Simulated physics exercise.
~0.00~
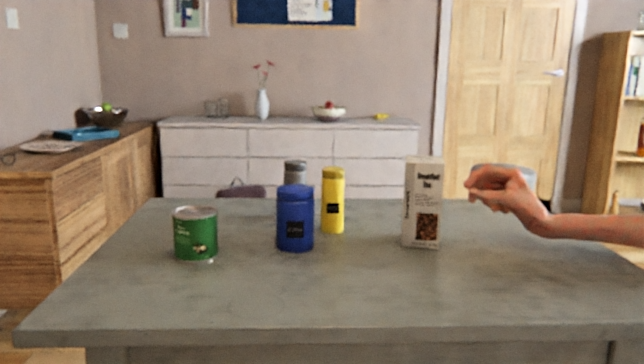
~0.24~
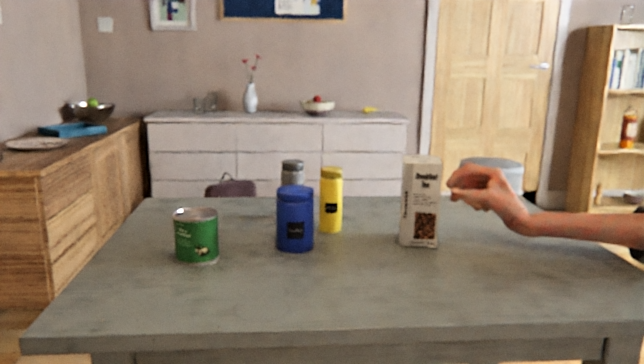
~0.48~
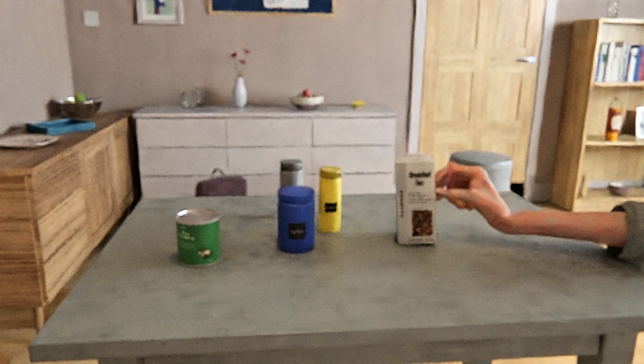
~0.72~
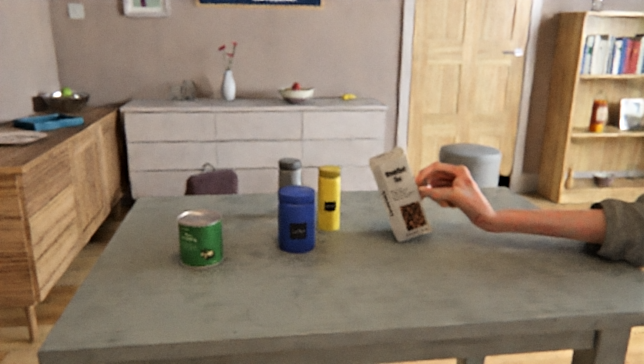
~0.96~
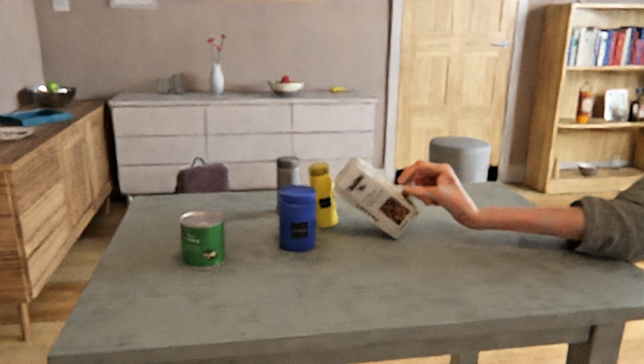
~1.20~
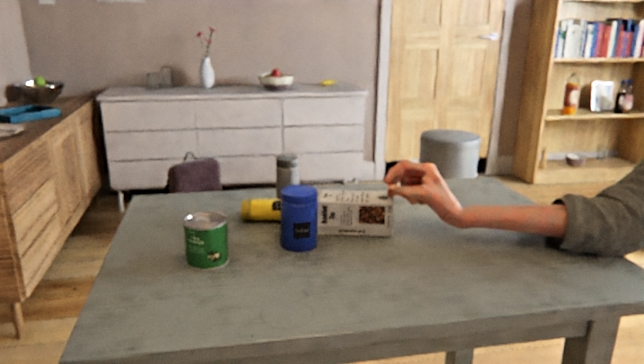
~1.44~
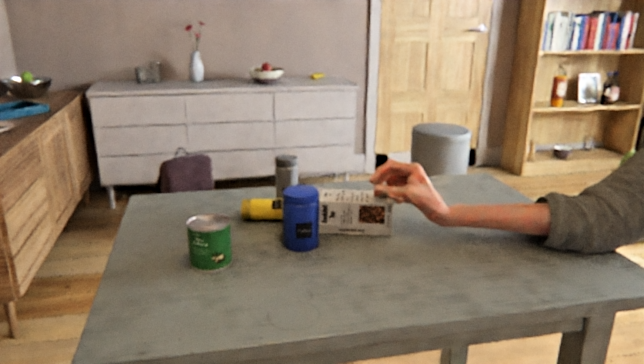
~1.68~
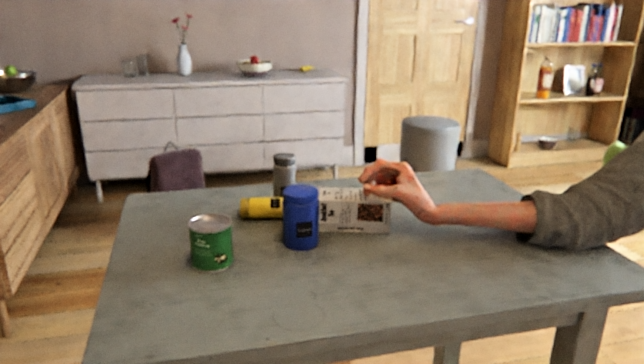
A hand reaches in from the right over a grey table in a room with a pale dresser, wooden door and bookshelf, seen from the front and slightly above as the view drifts sideways. On the table stand a green tin at left, a blue jar near the middle with a grey shaker behind it, a yellow shaker beside them and a white carton at right. The fingers push the carton leftward until it tilts into the yellow shaker. Both topple to the left. They end on their sides behind the blue jar, while the tin, jar and grey shaker stay upright.
